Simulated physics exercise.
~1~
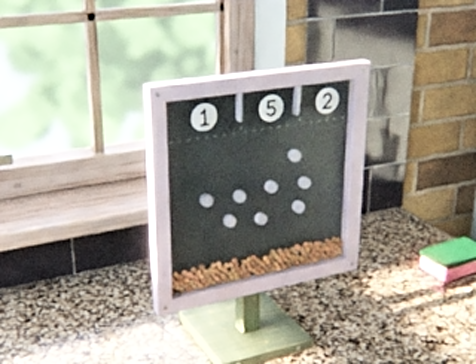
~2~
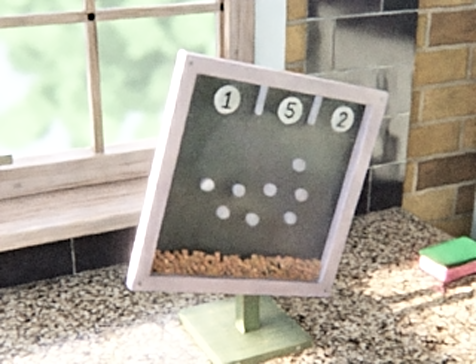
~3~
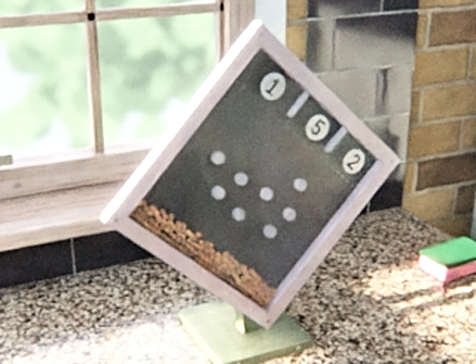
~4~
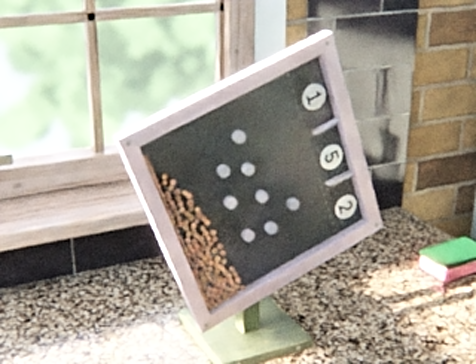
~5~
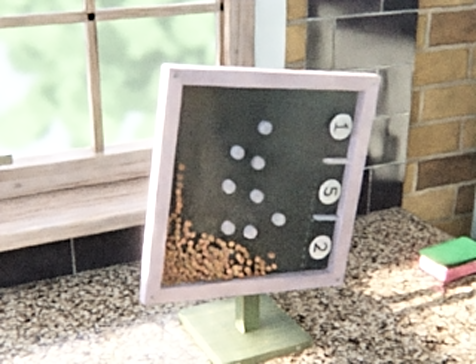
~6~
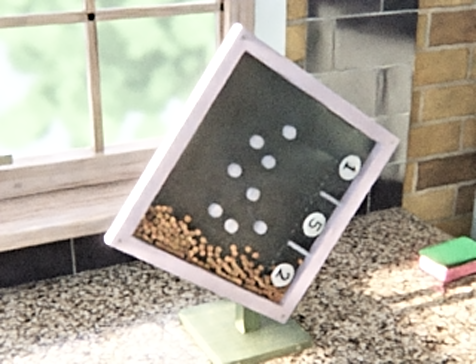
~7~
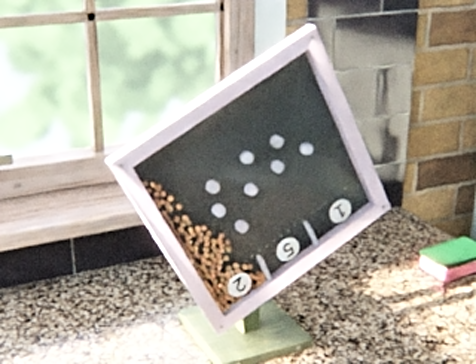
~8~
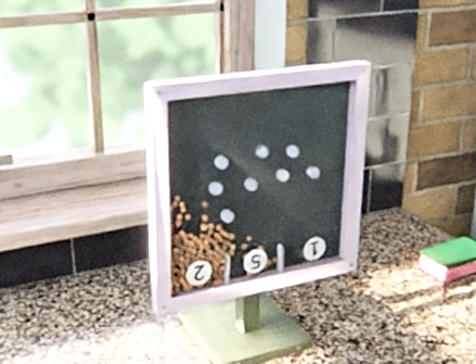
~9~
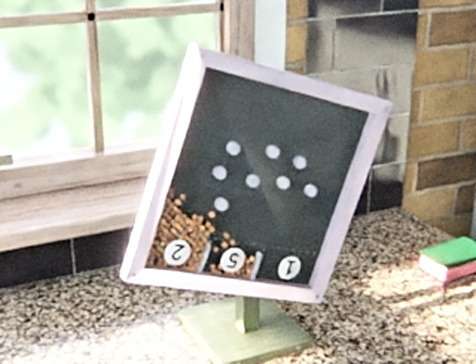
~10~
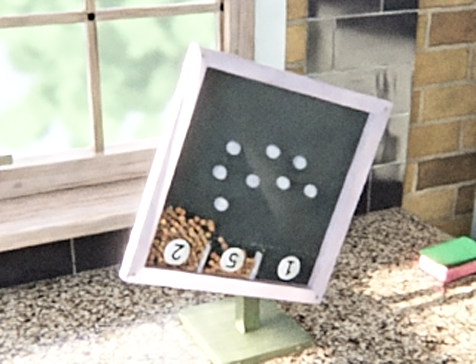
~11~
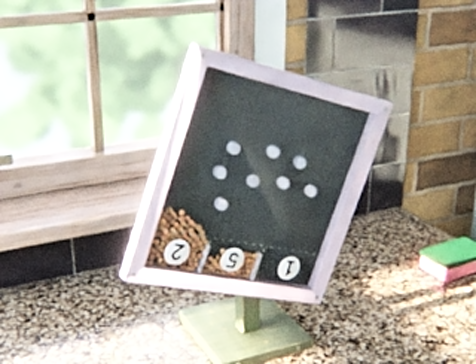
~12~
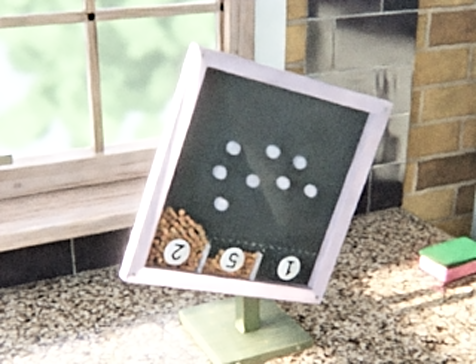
A square, clear-faced case with a pale frame and dark back stands on a green base on a speckled counter, seen from the front in a fixed view. Small tan beads lie along its bottom beneath seven pale pegs, with three numbered pockets at the top. A window is behind at left, with brick and a green and pink block at right. The case turns clockwise past upside down, and the beads slide down the left side. It stops tilted, most beads settled in pocket two, fewer in five, and none in one.
